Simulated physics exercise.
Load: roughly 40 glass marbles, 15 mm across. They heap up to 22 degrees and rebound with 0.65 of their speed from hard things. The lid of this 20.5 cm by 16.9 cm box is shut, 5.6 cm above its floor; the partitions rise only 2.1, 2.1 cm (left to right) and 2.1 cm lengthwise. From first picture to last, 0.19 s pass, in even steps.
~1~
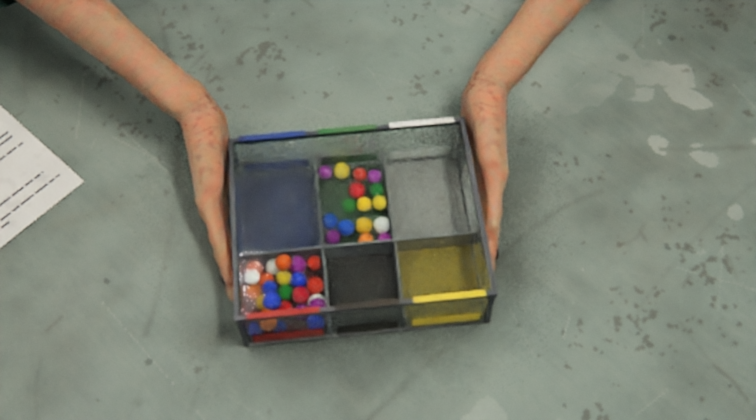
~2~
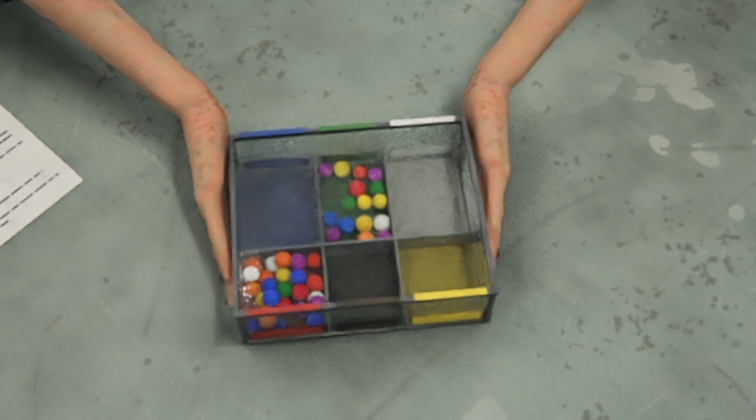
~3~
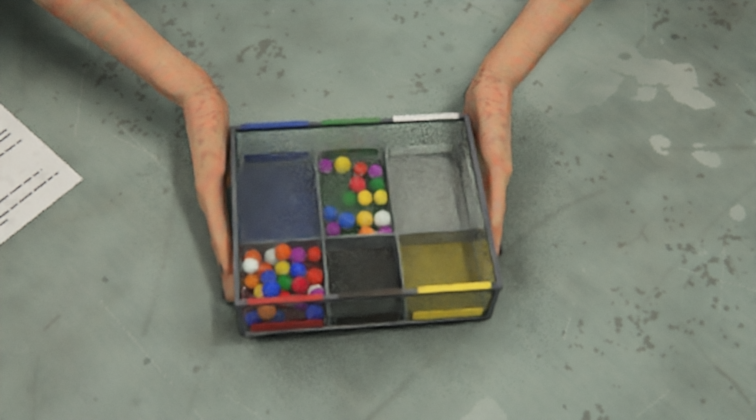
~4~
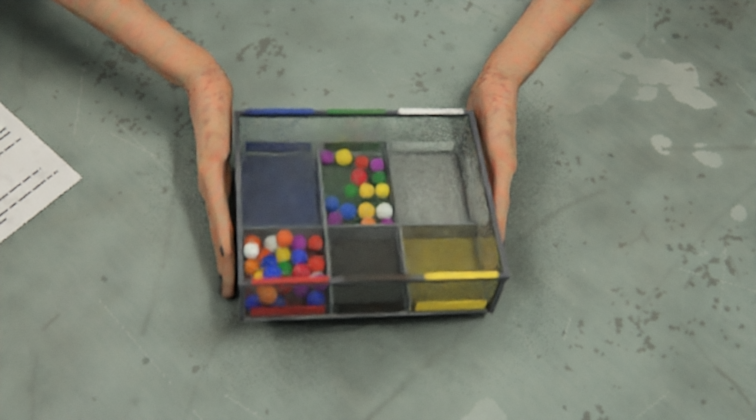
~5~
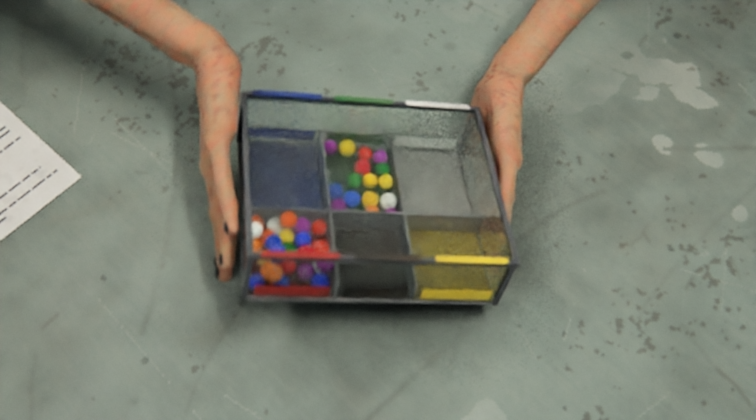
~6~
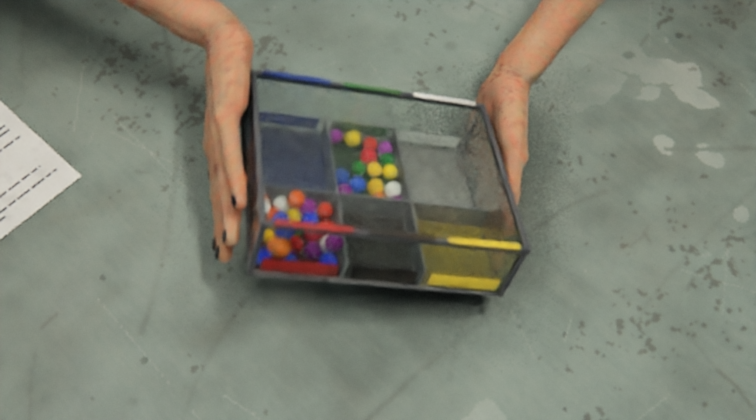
To begin with, two hands hold a clear-sided, six-compartment box nearly level, with small colourful balls in the red-marked front-left and green-marked back-middle sections. Slowly at first, then more noticeably, the hands raise its near side, tilting it back and to the right, while the balls remain in those two sections.
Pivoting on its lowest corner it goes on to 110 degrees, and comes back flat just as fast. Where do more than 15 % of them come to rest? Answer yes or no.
Red compartment: No; blue compartment: No; green compartment: No; yellow compartment: No; white compartment: Yes; black compartment: No.
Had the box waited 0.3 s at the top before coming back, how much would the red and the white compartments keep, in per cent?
Red 0, white 100.
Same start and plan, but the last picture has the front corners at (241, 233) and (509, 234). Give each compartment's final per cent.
Red 0, blue 5, green 30, yellow 0, white 65, black 0.
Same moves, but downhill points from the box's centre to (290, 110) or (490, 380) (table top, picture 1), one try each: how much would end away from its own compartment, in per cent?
Some 80 and 100 per cent.
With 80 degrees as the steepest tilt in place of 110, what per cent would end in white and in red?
In that case white 60; red 5.
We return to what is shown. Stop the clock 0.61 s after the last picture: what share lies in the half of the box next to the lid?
Roughly 90 per cent.
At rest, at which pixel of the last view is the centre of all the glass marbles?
Around (425, 184).
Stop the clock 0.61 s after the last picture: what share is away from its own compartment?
Roughly 70 per cent.
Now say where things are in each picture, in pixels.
The first picture shows box tilt 0 degrees, front corners at (240, 317) and (492, 292); red 60 %, green 40 %.
The second picture shows box tilt 1 degrees, front corners at (239, 313) and (493, 290).
The third picture shows box tilt 4 degrees, front corners at (240, 302) and (497, 284), lowest corner right back.
The fourth picture shows box tilt 10 degrees, front corners at (244, 281) and (504, 274), lowest corner right back.
The fifth picture shows box tilt 16 degrees, front corners at (252, 254) and (513, 262), lowest corner right back.
The sixth picture shows box tilt 23 degrees, front corners at (265, 222) and (524, 249), lowest corner right back; red 60 %, green 40 %.
Then, 0.61 s after the last picture, tilt 109 degrees; red 10 %, blue 5 %, green 25 %, white 40 %, black 15 %.
Then, 1.01 s after the last picture, tilt 47 degrees; white 100 %.
Then, 1.49 s after the last picture, tilt 0 degrees; white 100 %.
In the end, red 0 %, blue 0 %, green 0 %, yellow 0 %, white 100 %, black 0 %.
